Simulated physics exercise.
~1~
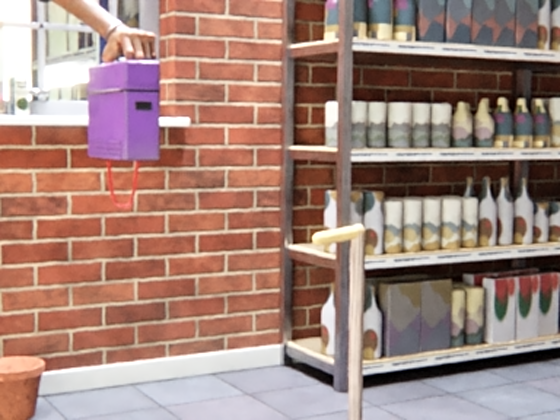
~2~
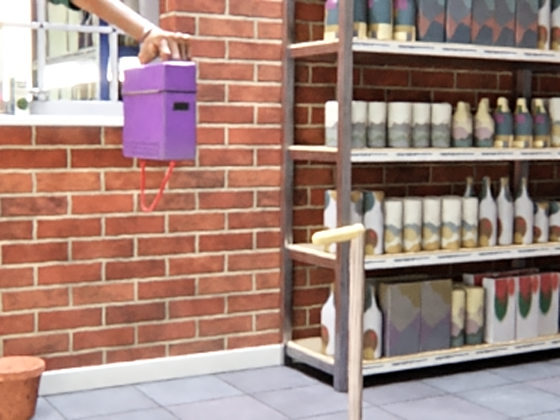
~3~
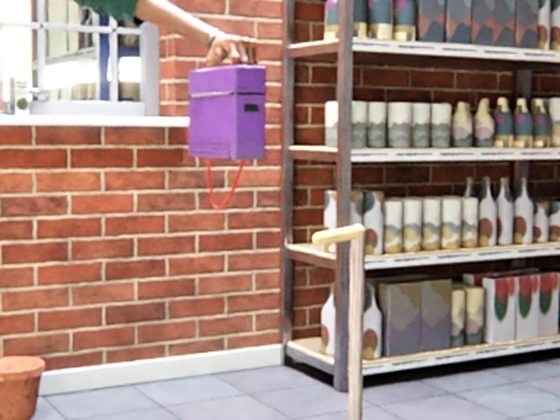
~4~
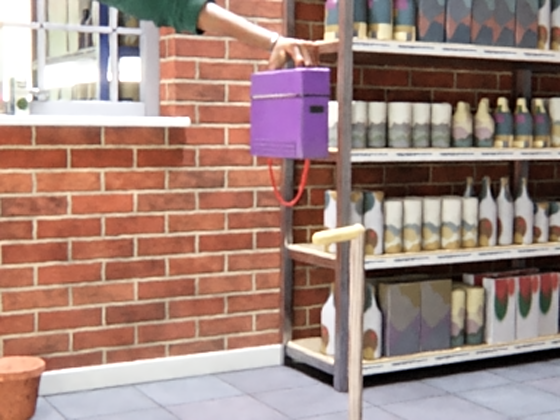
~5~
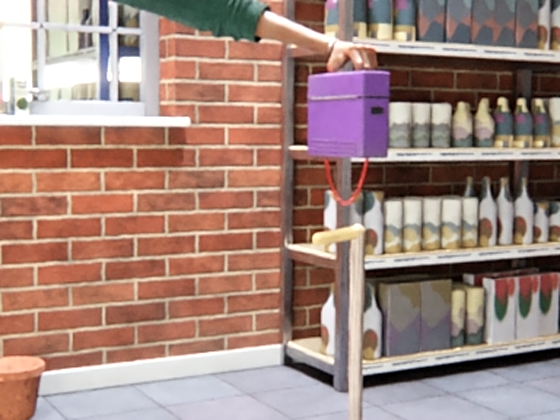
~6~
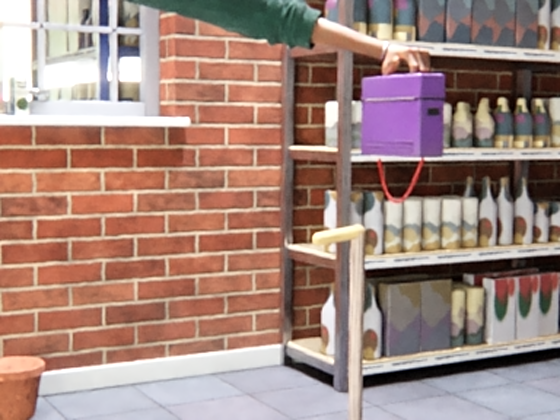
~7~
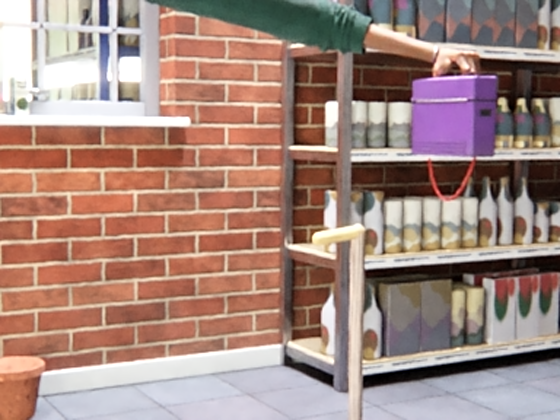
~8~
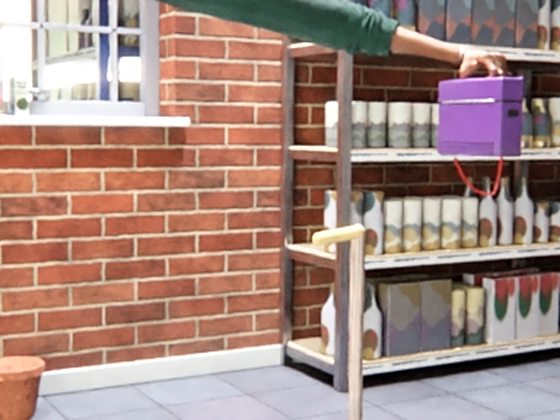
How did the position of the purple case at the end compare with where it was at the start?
At the start the purple case was on the left by the window and brick wall, and by the end it was well to the right, in front of the shelves and past the hooked post.
